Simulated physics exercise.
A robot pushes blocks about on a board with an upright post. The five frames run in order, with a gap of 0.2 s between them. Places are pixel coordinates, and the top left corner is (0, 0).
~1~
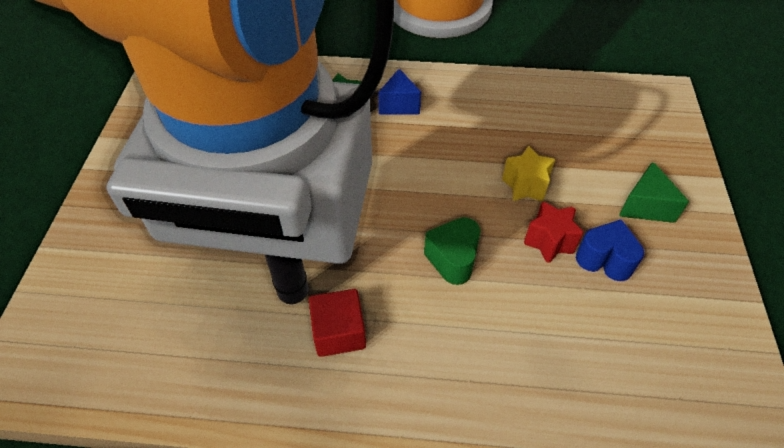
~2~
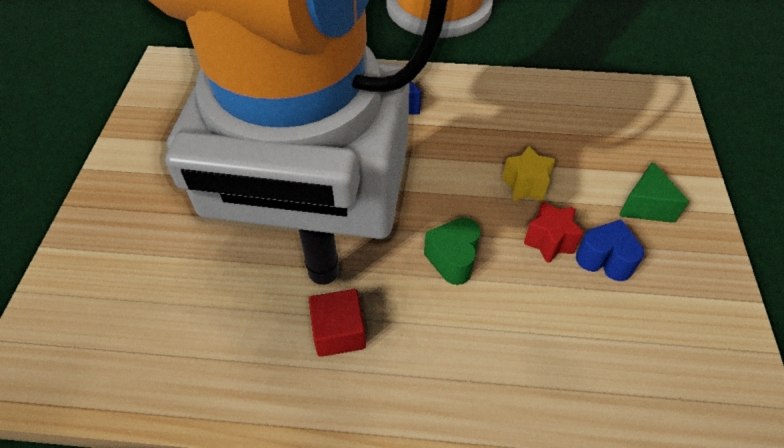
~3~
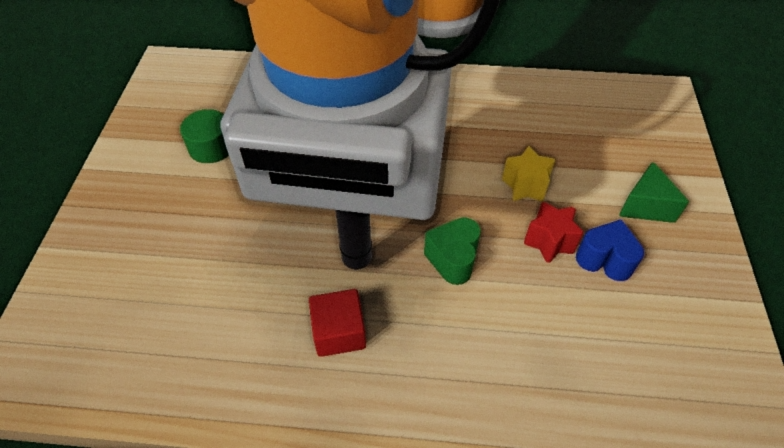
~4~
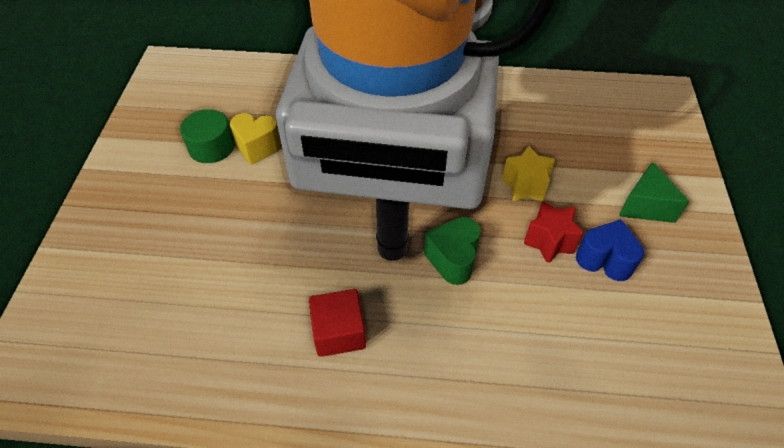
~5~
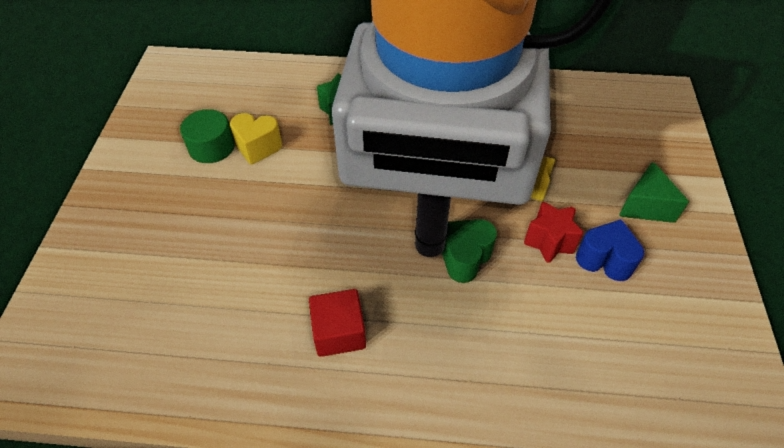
On a wooden board scattered with coloured blocks, a robot arm's dark post starts just above a red cube and moves right, angling slightly away from it. The post reaches the green heart block and nudges it a little to the right, while the other blocks in view stay still.
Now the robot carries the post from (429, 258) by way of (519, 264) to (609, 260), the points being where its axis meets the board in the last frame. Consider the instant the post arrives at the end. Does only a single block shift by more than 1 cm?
No, that is not what happens.
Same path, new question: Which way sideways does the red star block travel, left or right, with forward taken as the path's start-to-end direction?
The red star block goes left.
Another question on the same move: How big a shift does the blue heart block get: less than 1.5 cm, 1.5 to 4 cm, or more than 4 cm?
Travel: Beyond 4 cm.
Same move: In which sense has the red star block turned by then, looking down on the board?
It rotates counterclockwise.
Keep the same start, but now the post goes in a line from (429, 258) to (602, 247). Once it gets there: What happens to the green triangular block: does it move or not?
Well, the green triangular block holds its place.
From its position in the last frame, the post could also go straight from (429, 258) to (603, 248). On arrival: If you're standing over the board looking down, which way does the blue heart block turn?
Top view: Counterclockwise.
What follows on the original path. One third of the way, post (493, 251); green heart block (532, 241); red star block (566, 216).
Two thirds of the way, post (555, 251); green heart block (594, 235), turned 20° anticlockwise; red star block (591, 199), turned 55° anticlockwise; blue heart block (647, 241), turned 35° clockwise.
At the end, post (615, 248); green heart block (639, 217), turned 25° anticlockwise; red star block (595, 193), turned 80° anticlockwise; blue heart block (680, 238), turned 85° clockwise; green triangular block still.
